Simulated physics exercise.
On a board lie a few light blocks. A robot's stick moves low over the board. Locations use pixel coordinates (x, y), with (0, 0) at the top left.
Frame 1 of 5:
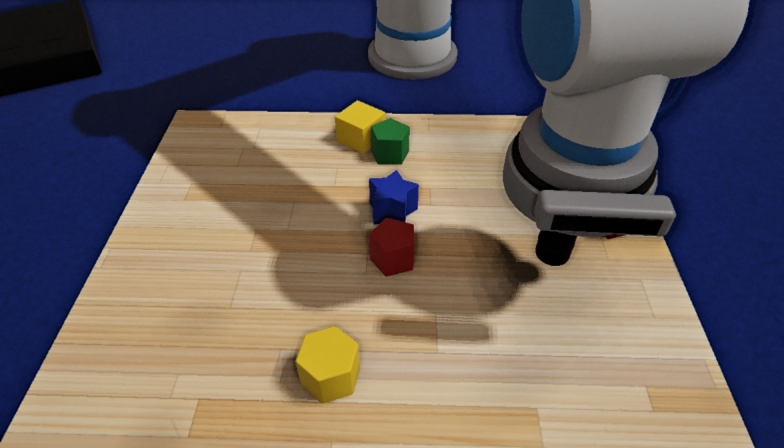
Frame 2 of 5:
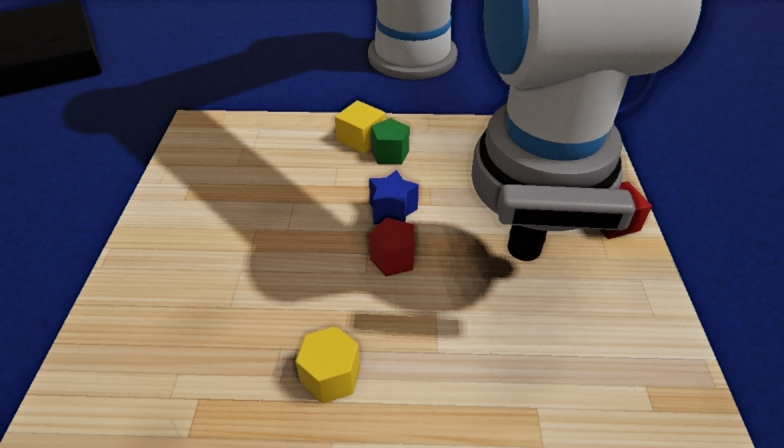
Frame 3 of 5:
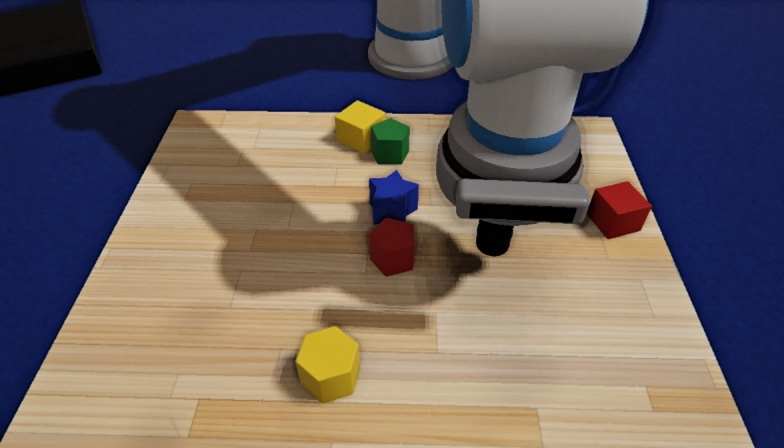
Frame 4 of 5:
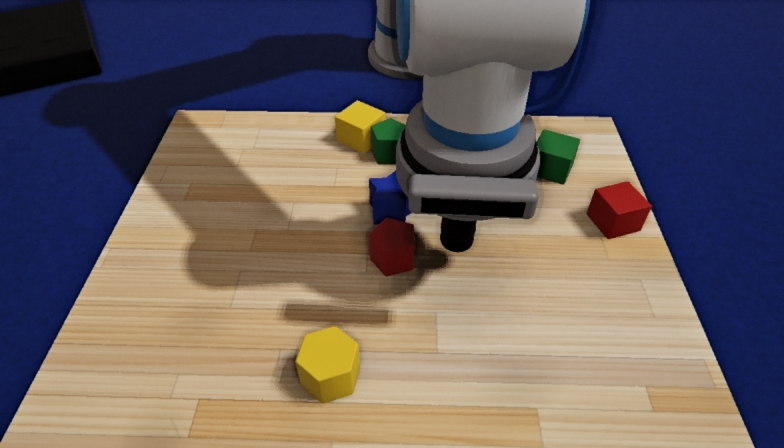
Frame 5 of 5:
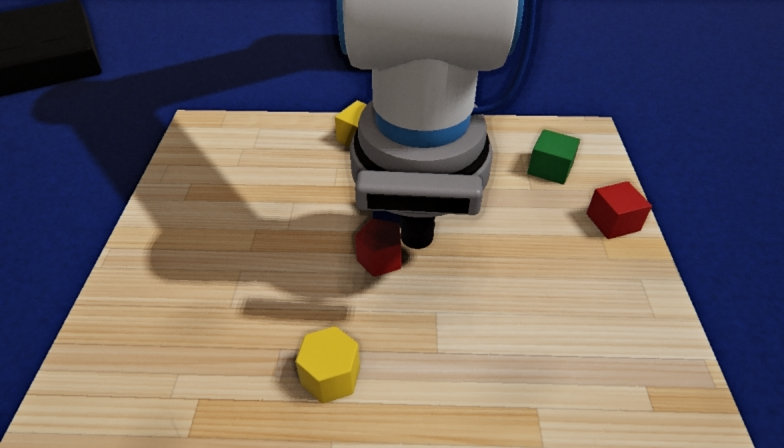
A robot arm sweeping its black stick left low over a wooden board of coloured blocks, nudging a red block slightly left.
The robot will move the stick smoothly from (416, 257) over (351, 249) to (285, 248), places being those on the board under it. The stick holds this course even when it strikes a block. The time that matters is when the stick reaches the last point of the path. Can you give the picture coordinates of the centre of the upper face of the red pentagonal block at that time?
The point I'd pick in the picture is (253, 246).
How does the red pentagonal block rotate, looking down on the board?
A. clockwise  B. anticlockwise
Letter B.
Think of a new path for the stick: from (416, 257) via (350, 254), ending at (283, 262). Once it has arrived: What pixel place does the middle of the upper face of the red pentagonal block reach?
For the centre of its top, I'd go with (239, 245).
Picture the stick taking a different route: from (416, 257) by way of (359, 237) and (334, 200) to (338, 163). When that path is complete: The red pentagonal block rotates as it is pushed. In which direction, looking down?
It turns round anticlockwise.
On the path given first. One third of the way, stick (372, 232); red pentagonal block (335, 233), turned 25° anticlockwise.
Two thirds of the way, stick (326, 229); red pentagonal block (290, 237), turned 45° anticlockwise.
At the end, stick (281, 229); red pentagonal block (253, 246), turned 70° anticlockwise; blue star block still.
